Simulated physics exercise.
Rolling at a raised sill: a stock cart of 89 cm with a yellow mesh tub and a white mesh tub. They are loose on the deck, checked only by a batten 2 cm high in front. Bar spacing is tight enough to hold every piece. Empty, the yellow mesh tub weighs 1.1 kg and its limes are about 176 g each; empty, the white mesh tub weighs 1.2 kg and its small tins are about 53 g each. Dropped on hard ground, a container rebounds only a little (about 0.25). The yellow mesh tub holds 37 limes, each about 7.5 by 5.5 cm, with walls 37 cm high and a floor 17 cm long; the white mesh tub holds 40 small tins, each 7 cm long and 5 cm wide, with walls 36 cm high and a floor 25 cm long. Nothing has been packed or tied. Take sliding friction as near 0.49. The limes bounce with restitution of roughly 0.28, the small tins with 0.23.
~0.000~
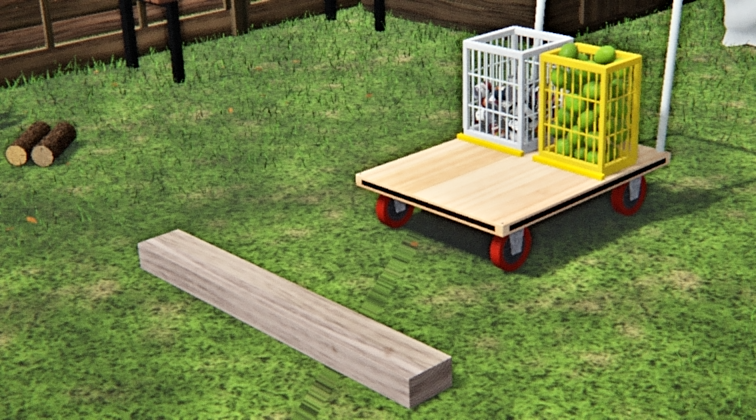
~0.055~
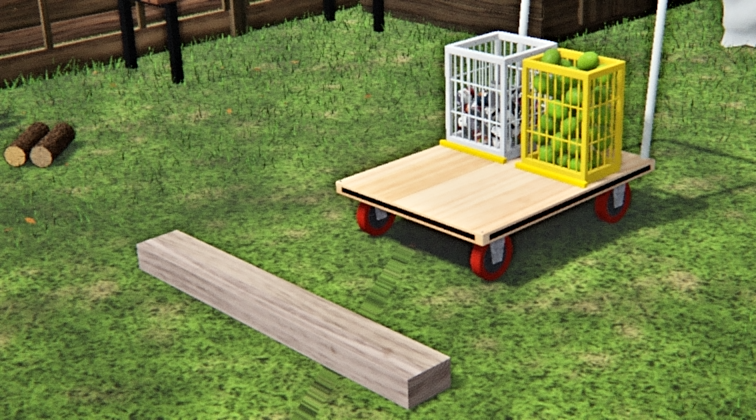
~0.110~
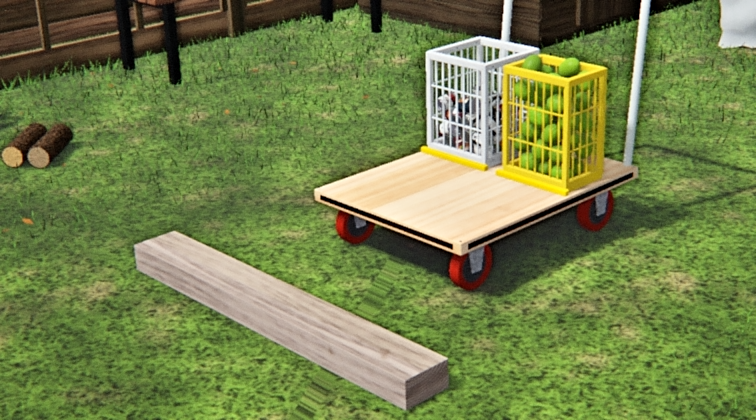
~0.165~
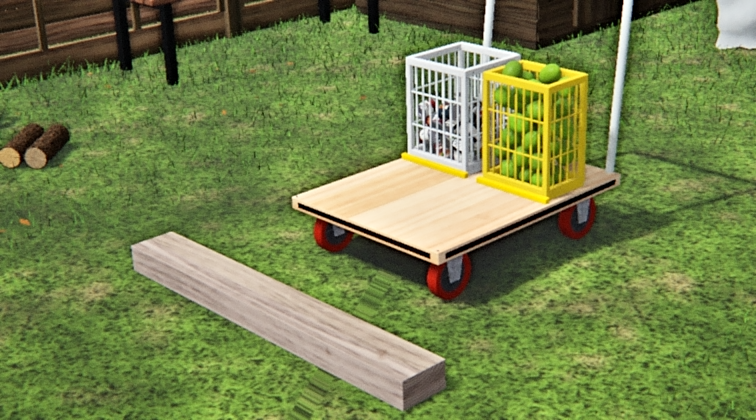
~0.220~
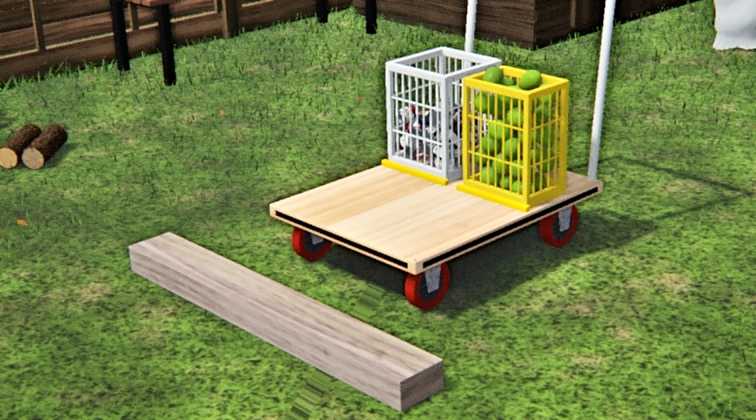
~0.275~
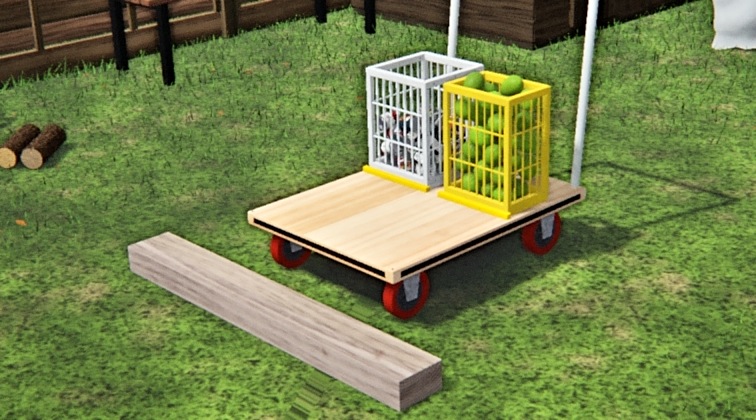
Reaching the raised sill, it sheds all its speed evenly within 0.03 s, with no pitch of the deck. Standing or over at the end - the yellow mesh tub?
Over it goes.
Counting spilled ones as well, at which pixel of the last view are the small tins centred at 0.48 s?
The middle is around (386, 148).
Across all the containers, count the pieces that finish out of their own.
14 or so.
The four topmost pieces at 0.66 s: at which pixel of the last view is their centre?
(386, 169), roughly.
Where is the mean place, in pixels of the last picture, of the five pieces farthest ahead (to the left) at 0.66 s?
I'd put them at about (383, 187).
After 0.36 s, it starts to lose speed.
After 0.48 s, the yellow mesh tub leans 25° with 0 of 37 out and the white mesh tub leans 10° with 0 of 40 out.
After 0.66 s, the yellow mesh tub leans 73° with 0 of 37 out and the white mesh tub is upright with 0 of 40 out.
After 0.96 s, the yellow mesh tub is down with 12 of 37 out and the white mesh tub is upright with 0 of 40 out.
When it is over (at 1.12 s), the yellow mesh tub is down with 14 of 37 out and the white mesh tub is upright with 0 of 40 out. Greatest lean of the yellow mesh tub, 94°.
